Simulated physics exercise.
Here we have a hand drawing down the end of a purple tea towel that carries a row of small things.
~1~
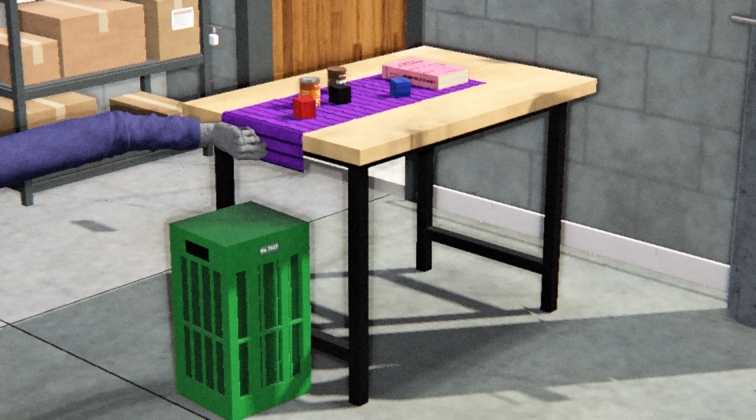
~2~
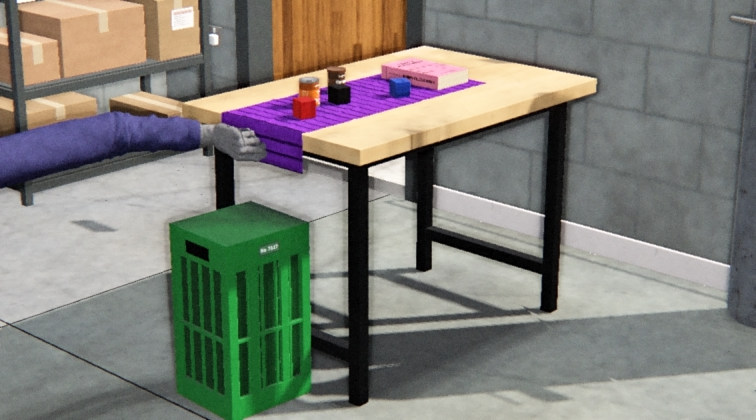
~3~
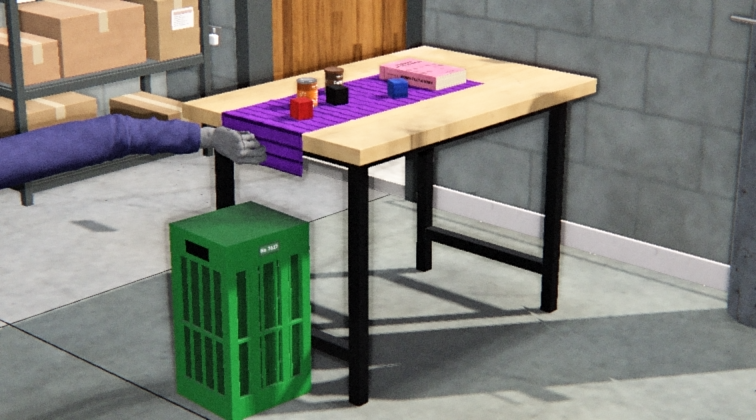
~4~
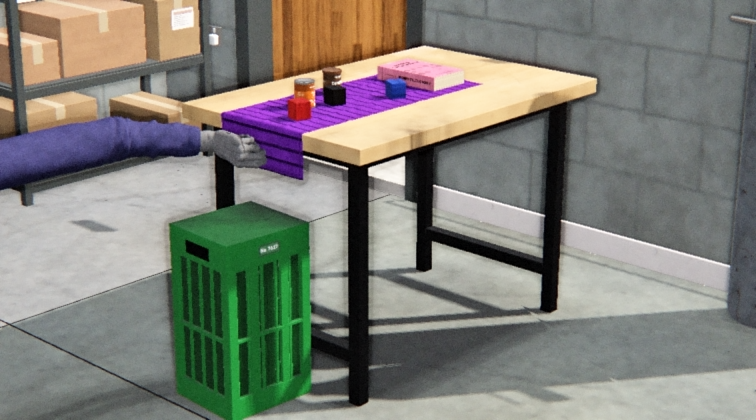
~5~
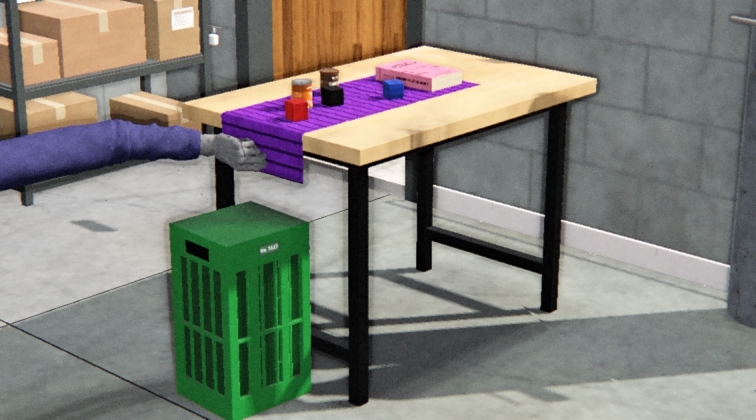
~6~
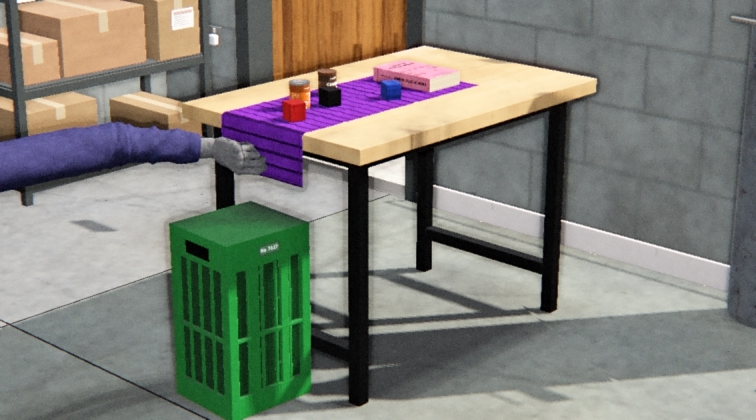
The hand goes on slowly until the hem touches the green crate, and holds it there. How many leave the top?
It carries off one.
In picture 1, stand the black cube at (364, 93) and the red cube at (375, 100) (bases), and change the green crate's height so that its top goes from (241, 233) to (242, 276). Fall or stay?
The black cube survives, the red cube does not fall.
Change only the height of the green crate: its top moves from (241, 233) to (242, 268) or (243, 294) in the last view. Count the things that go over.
In that case 2 and 3.
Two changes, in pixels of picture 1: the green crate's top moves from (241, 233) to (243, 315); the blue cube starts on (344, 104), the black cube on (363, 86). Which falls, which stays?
The blue cube drops off; the black cube remains up.
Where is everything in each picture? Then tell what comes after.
The first frame shows hem (304, 173); red cube (304, 99); orange can (309, 79); black cube (340, 86); brown can (337, 68); blue cube (400, 80); top of the crate (241, 233).
The second frame shows hem (303, 174); red cube (304, 99).
The third frame shows hem (303, 177); orange can (307, 80).
The fourth frame shows hem (304, 180); black cube (335, 87); top of the crate (241, 233).
The fifth frame shows hem (303, 184); brown can (329, 70).
The sixth frame shows hem (303, 187); red cube (294, 101); orange can (299, 81); black cube (330, 88); brown can (327, 71); blue cube (391, 82).
A little later, hem near (262, 200); all still up.
Next, hem on the crate; red cube gone.
When it is over, hem on the crate; red cube gone. The answer is one.
